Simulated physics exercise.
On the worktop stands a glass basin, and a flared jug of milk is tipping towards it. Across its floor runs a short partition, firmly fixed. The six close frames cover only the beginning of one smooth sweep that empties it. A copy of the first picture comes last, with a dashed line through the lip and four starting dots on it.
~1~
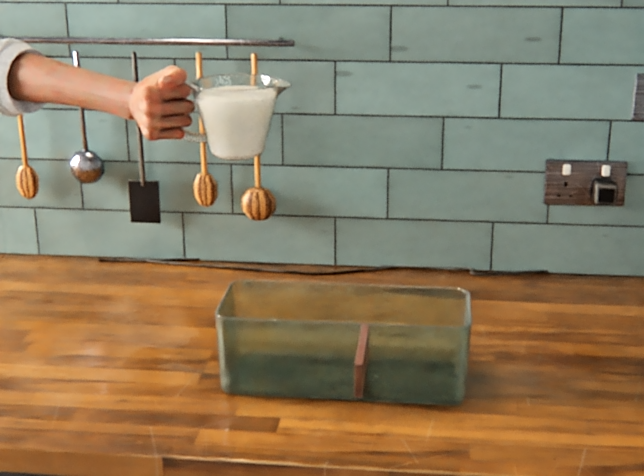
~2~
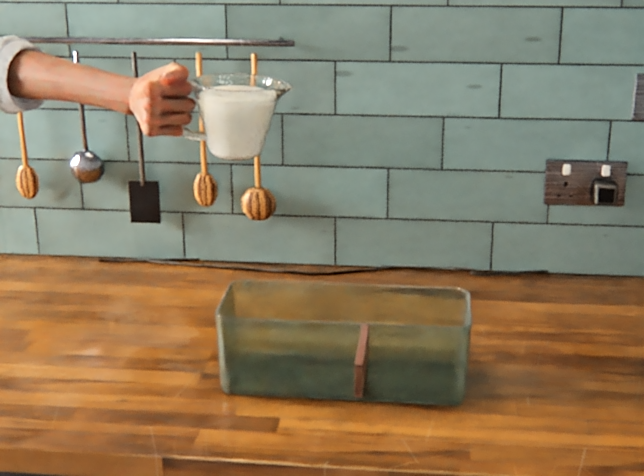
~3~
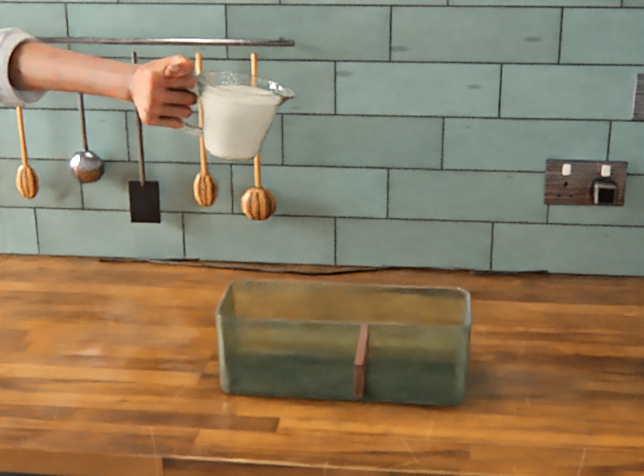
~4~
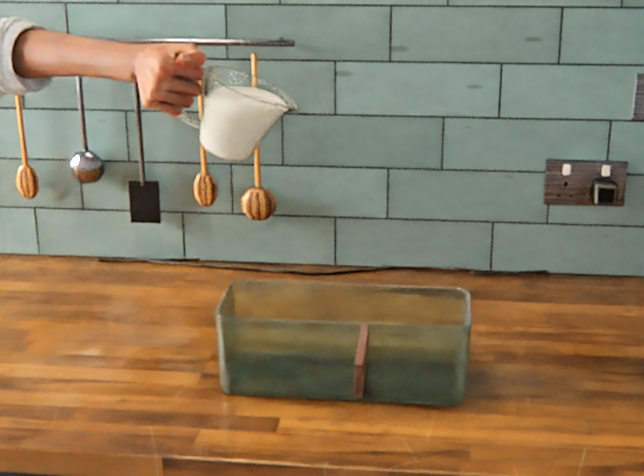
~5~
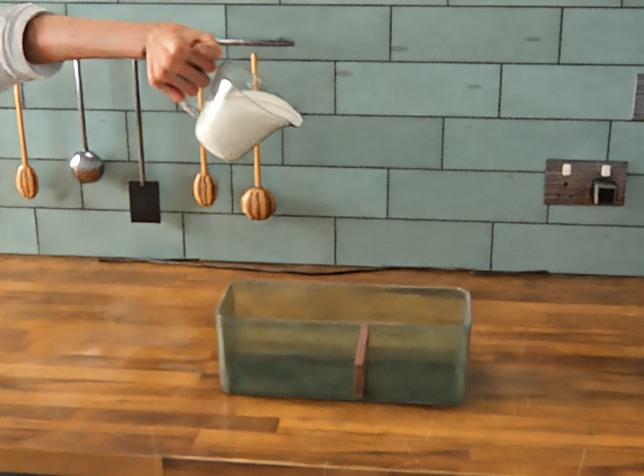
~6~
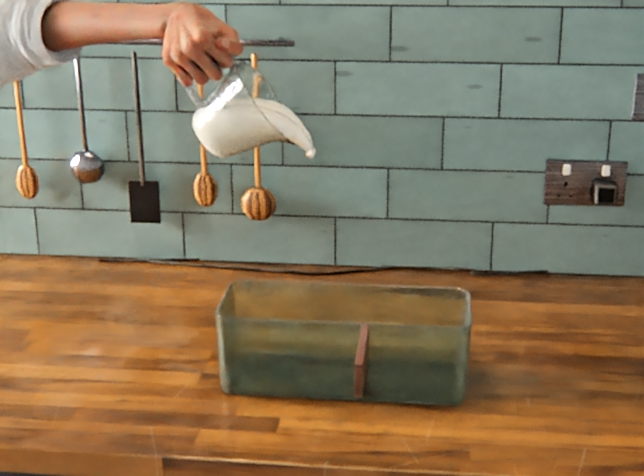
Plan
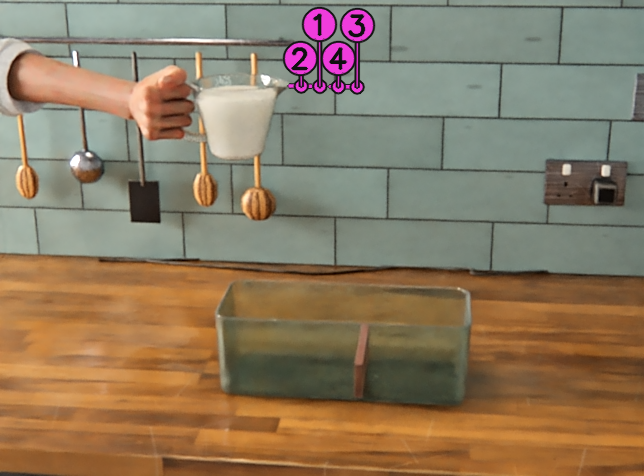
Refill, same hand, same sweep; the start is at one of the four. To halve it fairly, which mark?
The best place is 1.
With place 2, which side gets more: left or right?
The left side.
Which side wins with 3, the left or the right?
More ends on the right.
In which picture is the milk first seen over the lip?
In picture 5.
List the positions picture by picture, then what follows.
Upright, lip at (289, 85); basin from (221, 390) to (465, 402); top of the wall at (362, 344); nothing has left yet.
Tipped about 3°, lip at (291, 88); nothing has left yet.
Tipped about 10°, lip at (295, 96); nothing has left yet.
Tipped about 22°, lip at (298, 108); nothing has left yet.
Tipped about 37°, lip at (299, 125); milk is over the lip, down to (299, 125).
Tipped about 55°, lip at (295, 143); milk is over the lip, down to (310, 154).
On the marked copy, 1 at (319, 86); 2 at (301, 86); 3 at (357, 87); 4 at (338, 86).
Choosing 1, about 49 % ends left of the wall and 41 % right of it; 10 % is lost outside.
Choosing 2, about 67 % ends left of the wall and 24 % right of it; 9 % is lost outside.
Choosing 3, about 13 % ends left of the wall and 75 % right of it; 11 % is lost outside.
Choosing 4, about 30 % ends left of the wall and 63 % right of it; 7 % is lost outside.
